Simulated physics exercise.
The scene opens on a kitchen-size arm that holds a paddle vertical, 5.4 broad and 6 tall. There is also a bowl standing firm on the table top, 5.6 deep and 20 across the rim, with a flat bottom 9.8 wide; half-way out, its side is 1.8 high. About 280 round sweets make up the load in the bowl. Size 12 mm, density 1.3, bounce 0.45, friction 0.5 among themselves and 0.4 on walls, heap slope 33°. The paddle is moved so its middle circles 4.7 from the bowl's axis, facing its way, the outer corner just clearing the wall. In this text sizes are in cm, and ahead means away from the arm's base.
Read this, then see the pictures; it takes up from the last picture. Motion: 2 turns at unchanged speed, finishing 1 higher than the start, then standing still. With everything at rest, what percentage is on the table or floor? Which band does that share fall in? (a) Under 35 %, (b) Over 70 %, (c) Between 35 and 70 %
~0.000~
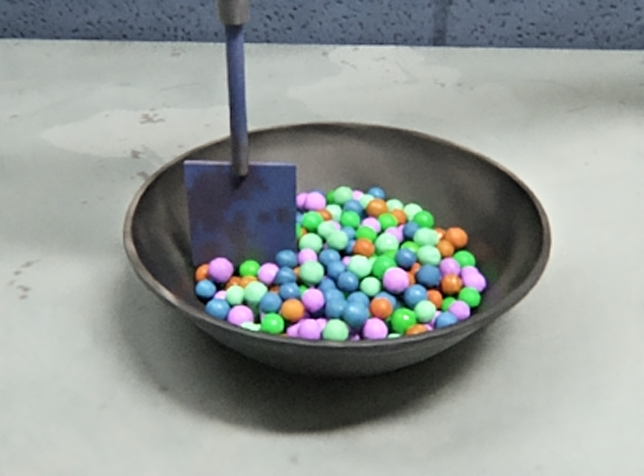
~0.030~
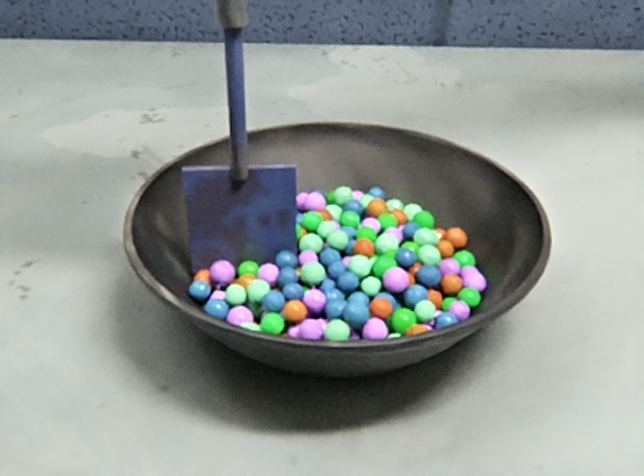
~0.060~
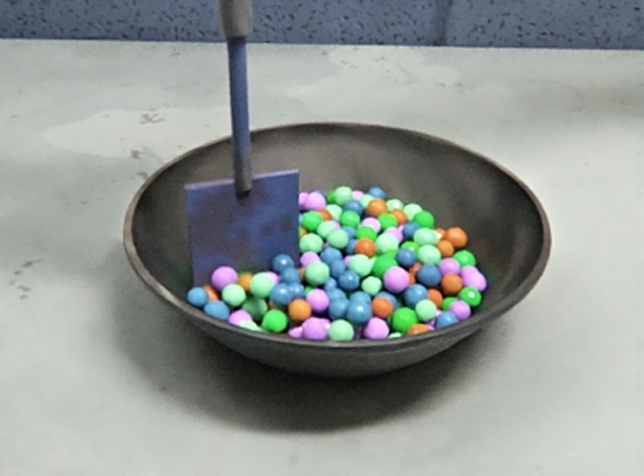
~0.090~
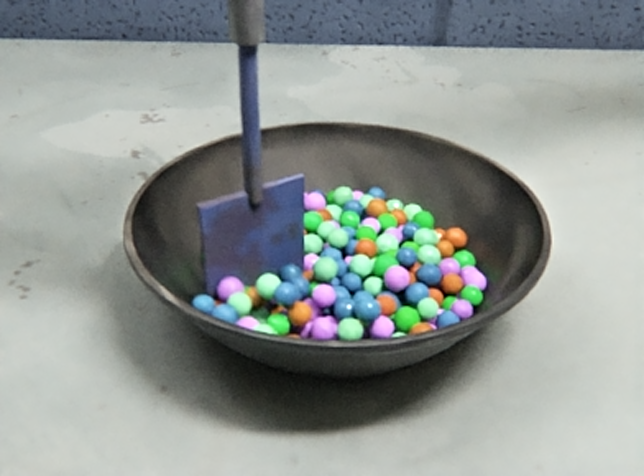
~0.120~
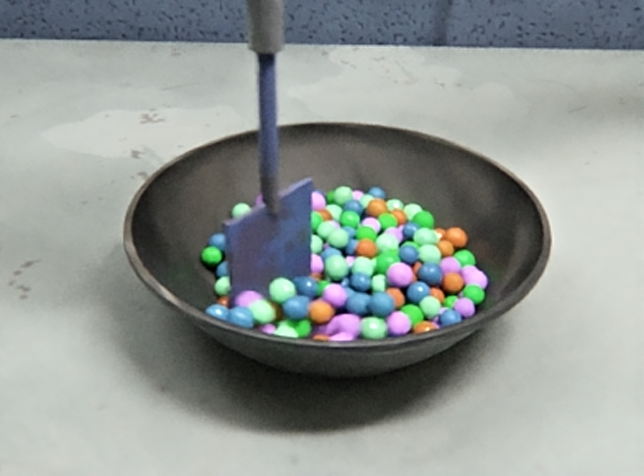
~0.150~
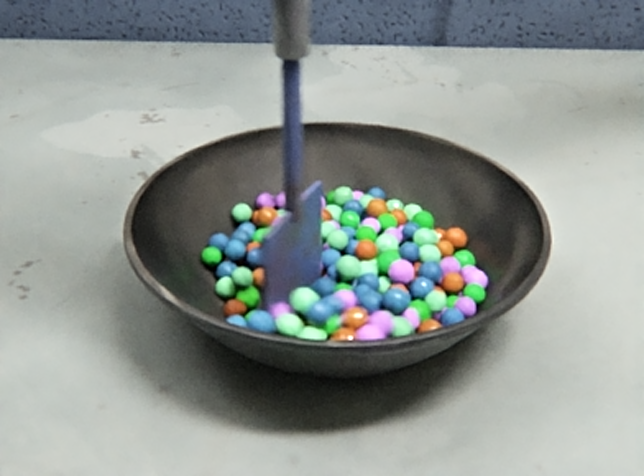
The answer is a.
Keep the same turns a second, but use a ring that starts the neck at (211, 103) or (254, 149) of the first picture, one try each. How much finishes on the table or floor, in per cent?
First try about 0 per cent, second try about 10 per cent.
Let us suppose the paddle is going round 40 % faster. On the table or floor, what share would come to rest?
In that case, close to 25 in a hundred.
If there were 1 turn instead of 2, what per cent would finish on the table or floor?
Close to 5 in a hundred.
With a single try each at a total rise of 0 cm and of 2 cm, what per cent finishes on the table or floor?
Some 25 and 10 per cent.
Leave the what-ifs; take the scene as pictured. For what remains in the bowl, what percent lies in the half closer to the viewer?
I'd say around 55 per cent.
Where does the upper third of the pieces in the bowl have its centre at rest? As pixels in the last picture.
I'd say close to (279, 269).
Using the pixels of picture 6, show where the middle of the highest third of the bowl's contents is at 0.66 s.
Near (225, 215).
After 0.66 s, 323° round, highest piece 8 above the table; 252 in the bowl, 23 on the table or floor, 4 in flight or on the tool.
After 1.17 s, 221° round, highest piece 7 above the table; 244 in the bowl, 35 on the table or floor.
After 1.63 s, 0° round, highest piece 6 above the table; 241 in the bowl, 38 on the table or floor.
After 2.33 s, 0° round, highest piece 6 above the table; 241 in the bowl, 38 on the table or floor.
In the end, 241 in the bowl, 38 on the table or floor. That is 14 % on the table or floor.
